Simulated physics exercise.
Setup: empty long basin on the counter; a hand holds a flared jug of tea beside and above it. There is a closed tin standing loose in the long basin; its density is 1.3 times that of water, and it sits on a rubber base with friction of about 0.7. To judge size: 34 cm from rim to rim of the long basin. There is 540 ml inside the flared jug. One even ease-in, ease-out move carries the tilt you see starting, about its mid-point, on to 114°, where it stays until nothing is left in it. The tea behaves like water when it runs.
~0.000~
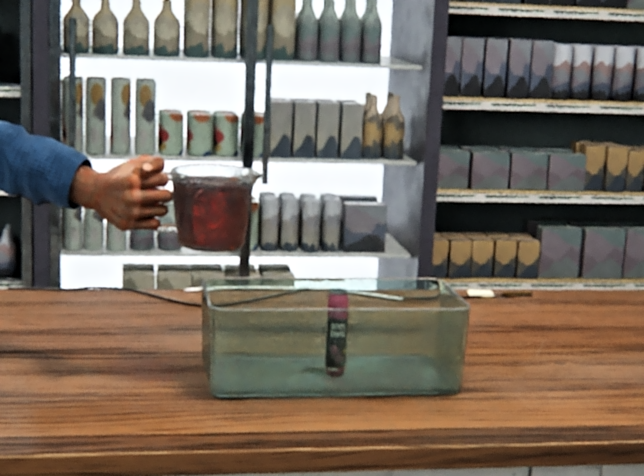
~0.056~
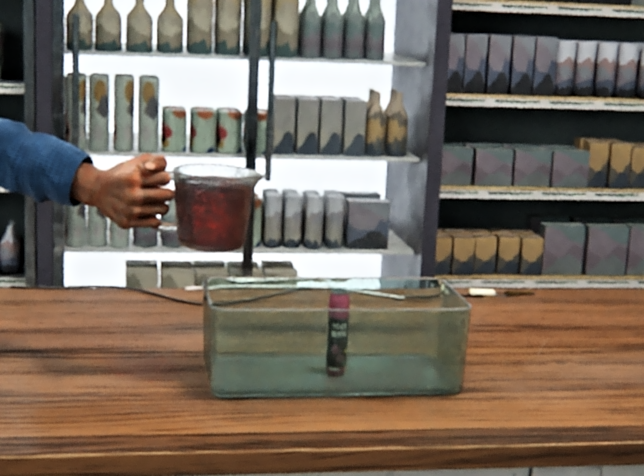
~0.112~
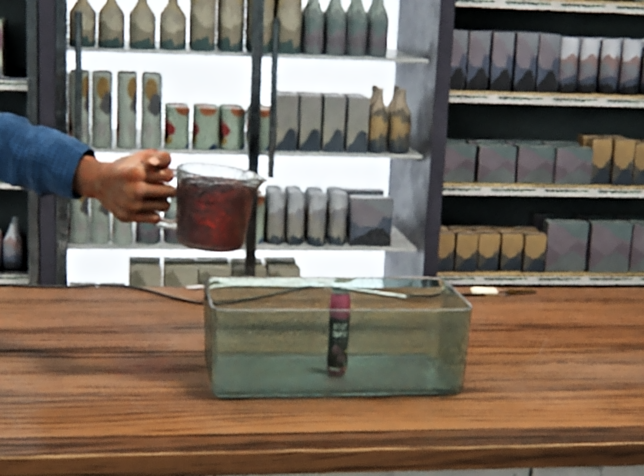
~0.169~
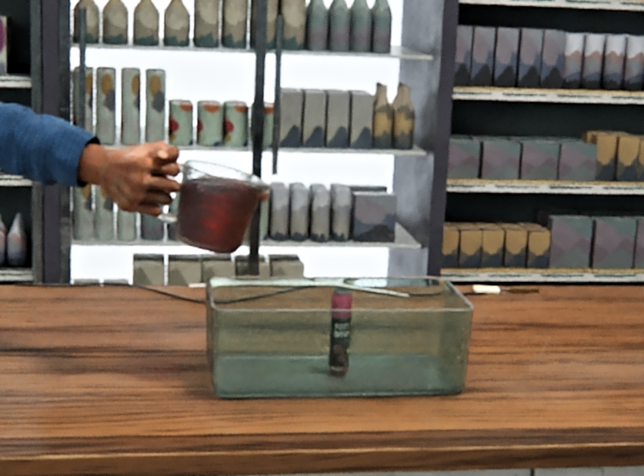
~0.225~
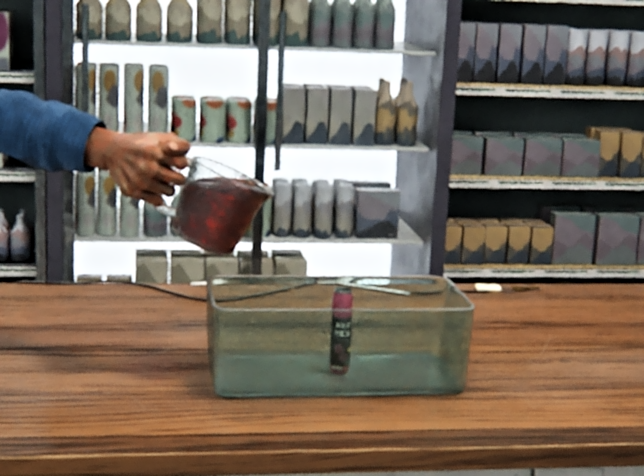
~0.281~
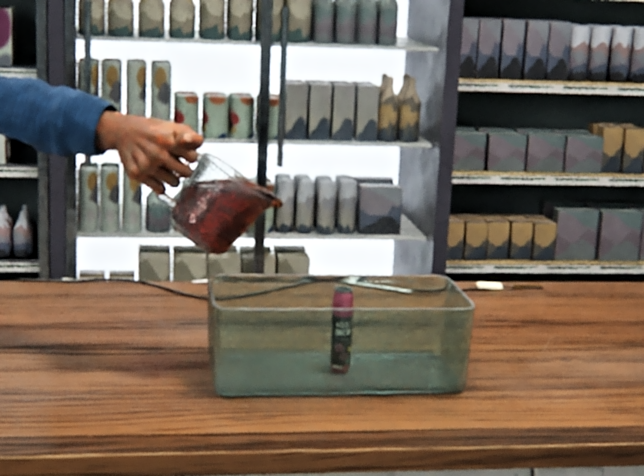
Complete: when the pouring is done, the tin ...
... is still on its feet.
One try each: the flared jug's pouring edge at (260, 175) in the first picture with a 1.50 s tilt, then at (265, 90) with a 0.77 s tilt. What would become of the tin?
Try 1: Still standing; try 2: Tipped over.
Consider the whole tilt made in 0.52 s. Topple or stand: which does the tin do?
The tin stays on its base.
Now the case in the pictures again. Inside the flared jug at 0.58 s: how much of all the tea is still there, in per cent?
Close to 40 percent of the liquid remains at that time.
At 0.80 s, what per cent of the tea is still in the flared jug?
About 3 % is still there.
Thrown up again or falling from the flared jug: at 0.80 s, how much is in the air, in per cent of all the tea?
About 4 percent.
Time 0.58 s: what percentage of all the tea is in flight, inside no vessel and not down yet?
It comes to roughly 26 per cent.
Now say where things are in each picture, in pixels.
In the first frame, it leans 0°; its right rim is at (262, 173); the tea meets the walls at (174, 181) and (251, 182); the long basin's rim runs from (206, 294) to (456, 294); the tin's top is at (338, 295).
In the second frame, it leans 1°; its right rim is at (264, 175); the tea meets the walls at (177, 181) and (252, 183).
In the third frame, it leans 6°; its right rim is at (267, 179); the tea meets the walls at (179, 180) and (255, 185).
In the fourth frame, it leans 13°; its right rim is at (272, 186); the tea meets the walls at (184, 181) and (262, 186).
In the fifth frame, it leans 22°; its right rim is at (276, 194); the tea meets the walls at (186, 185) and (270, 189).
In the sixth frame, it leans 34°; its right rim is at (277, 205); the tea meets the walls at (182, 194) and (267, 195); 3 per cent is over the edge.
After 0.58 s the tilt is 97° and 40 per cent is still to pour; the tin stands where it began.
After 0.80 s the tilt is 114° and 3 per cent is still to pour; the tin stands where it began.
After 1.02 s the tilt is 114° and 0 per cent is still to pour; the tin stands where it began.
After 1.27 s the tilt is 114° and 0 per cent is still to pour; the tin stands where it began.
In the end the tin stands where it began.
